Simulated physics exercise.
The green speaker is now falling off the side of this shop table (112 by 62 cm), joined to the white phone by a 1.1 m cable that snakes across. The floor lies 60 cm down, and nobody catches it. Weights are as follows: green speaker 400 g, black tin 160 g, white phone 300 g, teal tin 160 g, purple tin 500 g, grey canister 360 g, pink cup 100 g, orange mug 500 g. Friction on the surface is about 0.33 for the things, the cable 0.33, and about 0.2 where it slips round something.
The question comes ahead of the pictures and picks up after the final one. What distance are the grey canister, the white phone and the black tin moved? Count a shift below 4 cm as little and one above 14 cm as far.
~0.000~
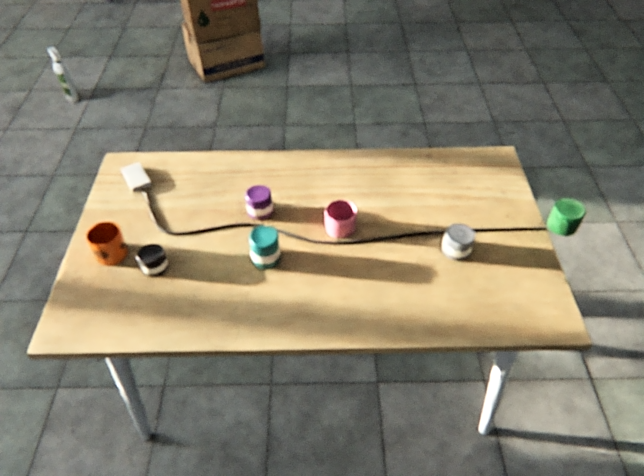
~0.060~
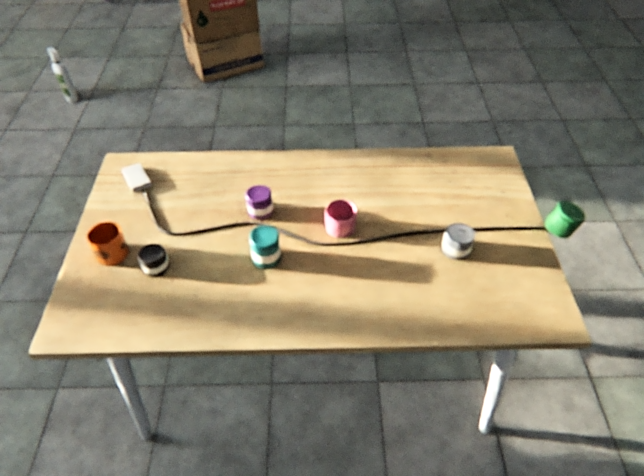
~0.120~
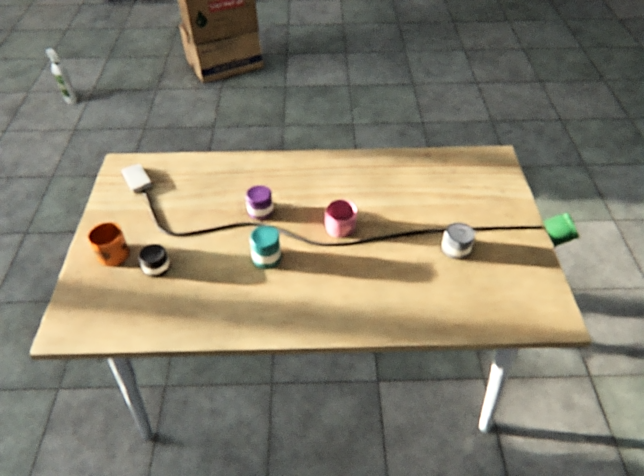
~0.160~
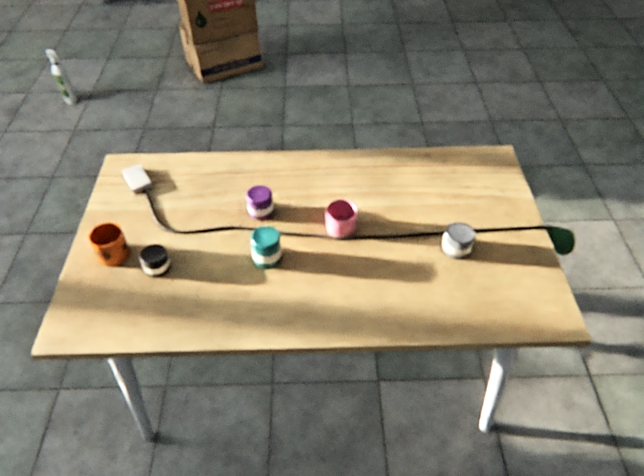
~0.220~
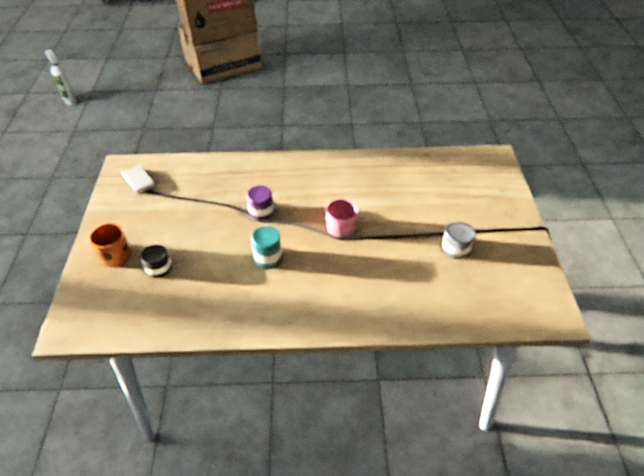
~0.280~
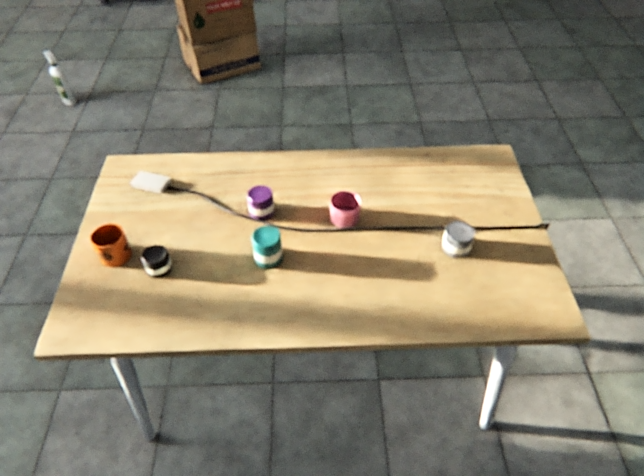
Grey canister: Little; white phone: Far; black tin: Little.
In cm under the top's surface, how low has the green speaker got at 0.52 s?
35 cm or so.
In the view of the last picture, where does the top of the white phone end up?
Around pixel (300, 231).
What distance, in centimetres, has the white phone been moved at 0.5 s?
Shift: Approx. 22 cm.
At 0.5 s, the cable's tail end at (225, 210); white phone 22 cm off its start, green speaker over the edge, pink cup 10 cm off its start.
At 0.7 s, the cable's tail end at (275, 224); white phone 36 cm off its start, pink cup 10 cm off its start, green speaker over the edge.
At 1.0 s, the cable's tail end at (317, 232); white phone 46 cm off its start at (297, 230), pink cup 10 cm off its start at (352, 182), purple tin 5 cm off its start at (279, 191).
At 1.2 s, the cable's tail end at (320, 232); white phone 47 cm off its start, pink cup 10 cm off its start, purple tin 5 cm off its start.
At 2.4 s, the cable's tail end at (320, 232); white phone 47 cm off its start at (300, 231), grey canister 0 cm off its start at (460, 231), black tin 0 cm off its start at (154, 254), pink cup 10 cm off its start at (352, 182).
